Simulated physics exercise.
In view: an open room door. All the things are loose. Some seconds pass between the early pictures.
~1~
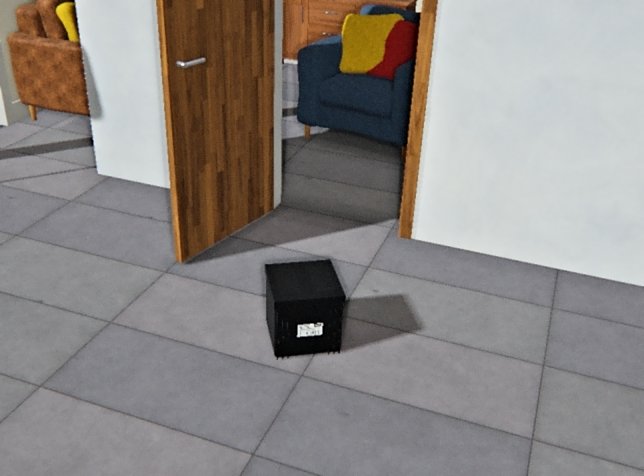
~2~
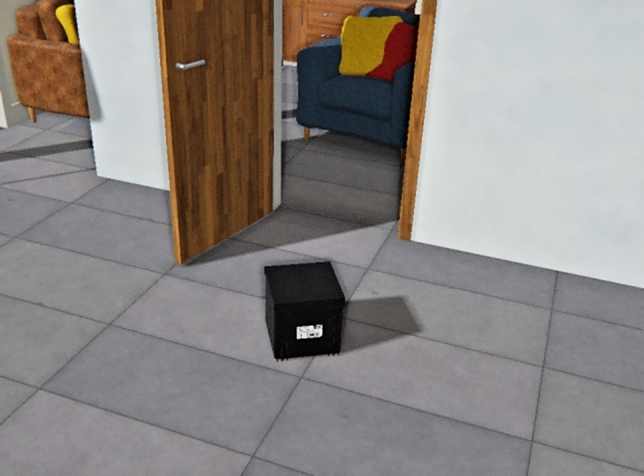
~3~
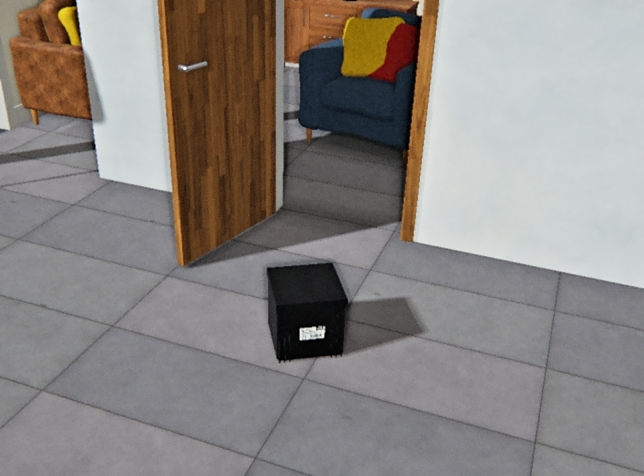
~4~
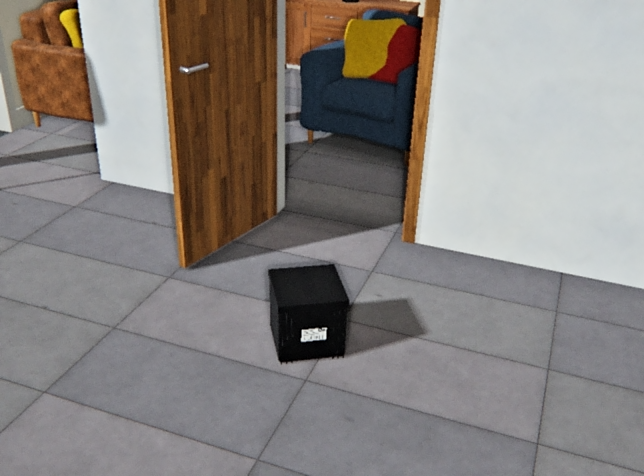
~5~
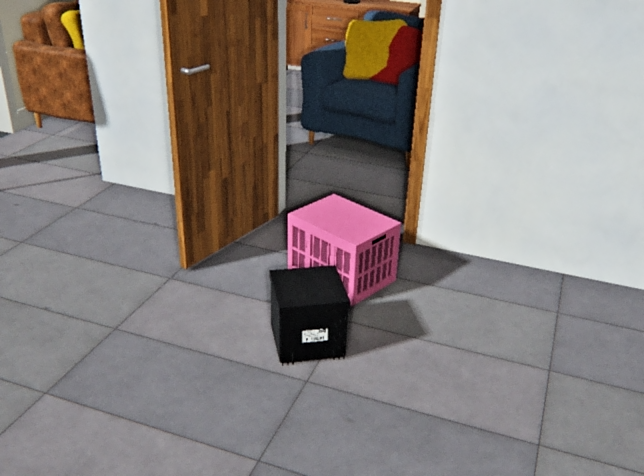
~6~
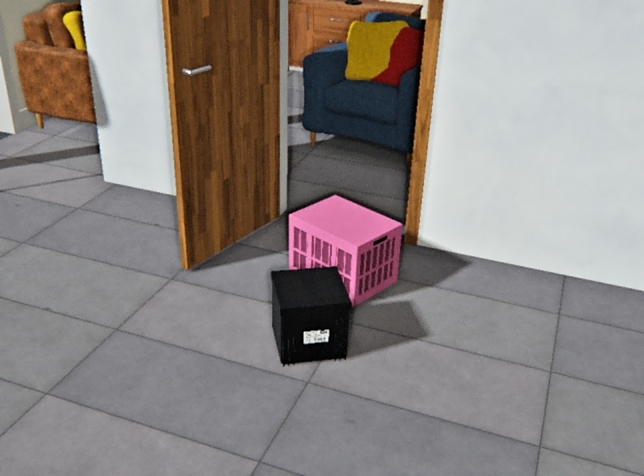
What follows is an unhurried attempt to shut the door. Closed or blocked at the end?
The door jams.
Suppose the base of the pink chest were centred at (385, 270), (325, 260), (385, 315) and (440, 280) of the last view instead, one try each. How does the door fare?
First, it is blocked; second, it stops short; third, it shuts; fourth, it closes.
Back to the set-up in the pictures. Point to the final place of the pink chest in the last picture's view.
At about (378, 247).
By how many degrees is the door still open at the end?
Some 40° open.
Then, 0.70 s on from there, door at 80°.
Then, 1.10 s on from there, door at 57°; pink chest shifted a little near (355, 249).
Then, 1.60 s on from there, door at 46°; pink chest shifted a little near (372, 248).
In the end, door at 41°; moved from the start, pink chest; black tote unmoved. At the end, from the last picture's camera, pink chest near (378, 247).
